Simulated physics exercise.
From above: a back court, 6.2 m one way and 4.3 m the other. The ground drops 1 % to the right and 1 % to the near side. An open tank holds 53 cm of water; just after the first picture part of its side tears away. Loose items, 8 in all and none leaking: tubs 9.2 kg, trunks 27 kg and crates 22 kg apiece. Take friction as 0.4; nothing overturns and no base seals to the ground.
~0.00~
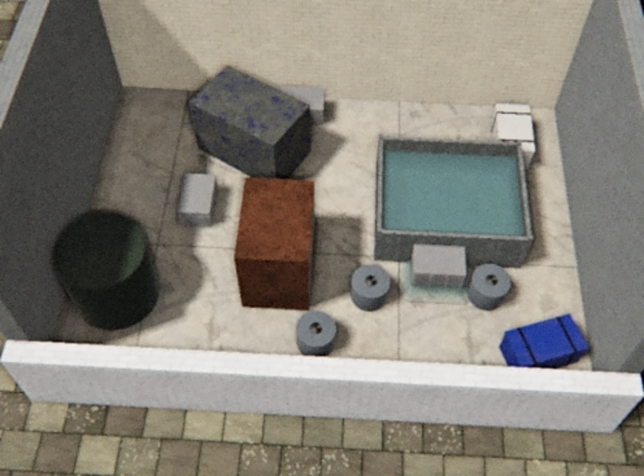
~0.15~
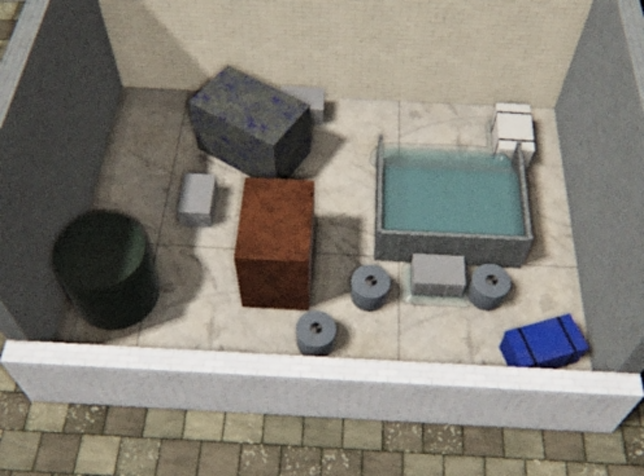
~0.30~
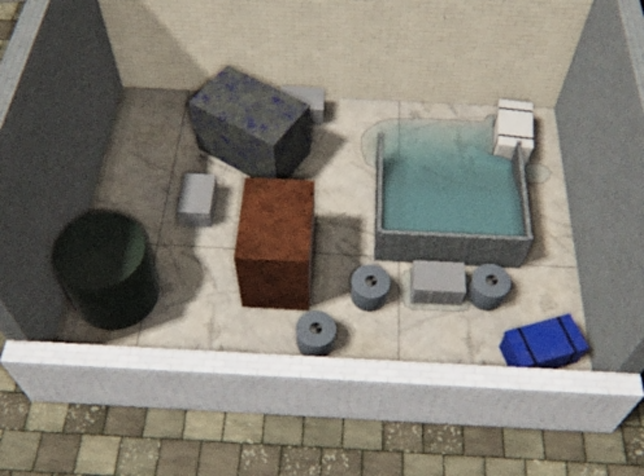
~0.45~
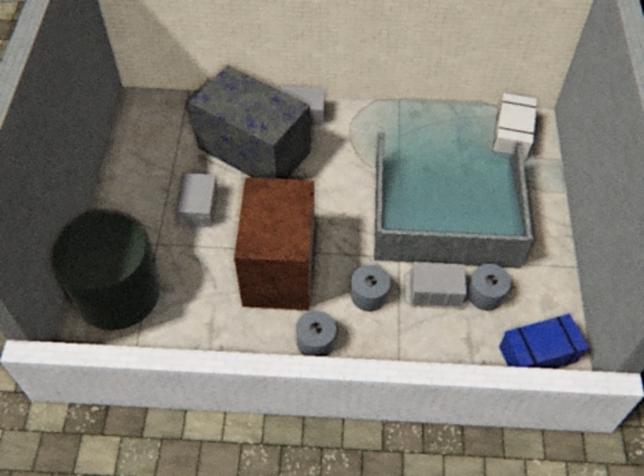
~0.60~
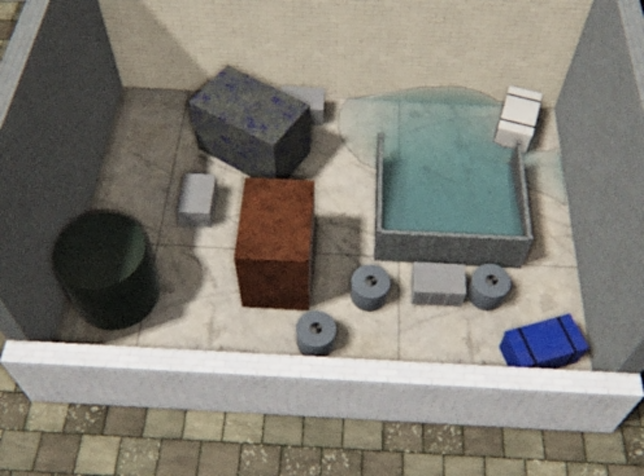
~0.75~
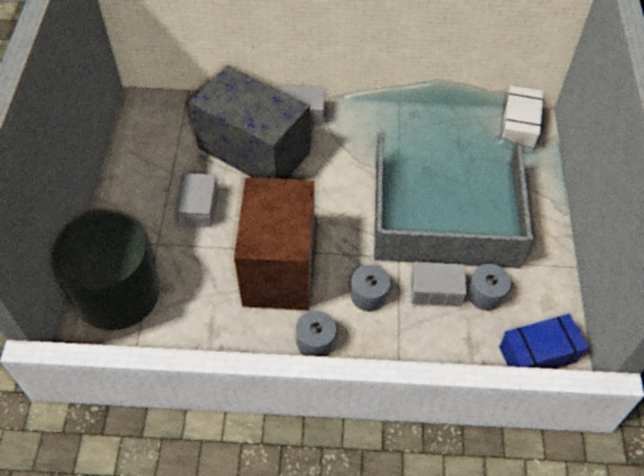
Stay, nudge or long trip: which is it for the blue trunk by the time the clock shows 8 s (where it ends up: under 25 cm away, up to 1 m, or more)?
The blue trunk gets carried off.
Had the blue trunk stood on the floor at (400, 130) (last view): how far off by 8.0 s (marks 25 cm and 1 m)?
It travels far.
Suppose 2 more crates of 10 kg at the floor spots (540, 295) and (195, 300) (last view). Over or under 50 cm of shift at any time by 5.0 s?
In turn: Over, short of it.
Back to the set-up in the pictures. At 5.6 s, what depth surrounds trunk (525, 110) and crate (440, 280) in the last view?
About 6 and 6 cm.
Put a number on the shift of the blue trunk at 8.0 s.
About 200 cm.
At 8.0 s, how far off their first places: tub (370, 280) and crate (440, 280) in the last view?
In turn: 40 cm, 20 cm.
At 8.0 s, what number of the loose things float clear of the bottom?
I count 4.
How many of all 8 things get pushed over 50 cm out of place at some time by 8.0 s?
4 of them.
After 1.6 s the blue trunk is near (546, 339), 0.0 m from its start, aground; 1 afloat.
After 3.6 s the blue trunk is near (540, 359), 0.3 m from its start, aground; 0 afloat.
After 5.6 s the blue trunk is near (403, 344), 1.6 m from its start, aground; 2 afloat.
After 8.0 s the blue trunk is near (345, 348), 2.2 m from its start, afloat; 4 afloat.
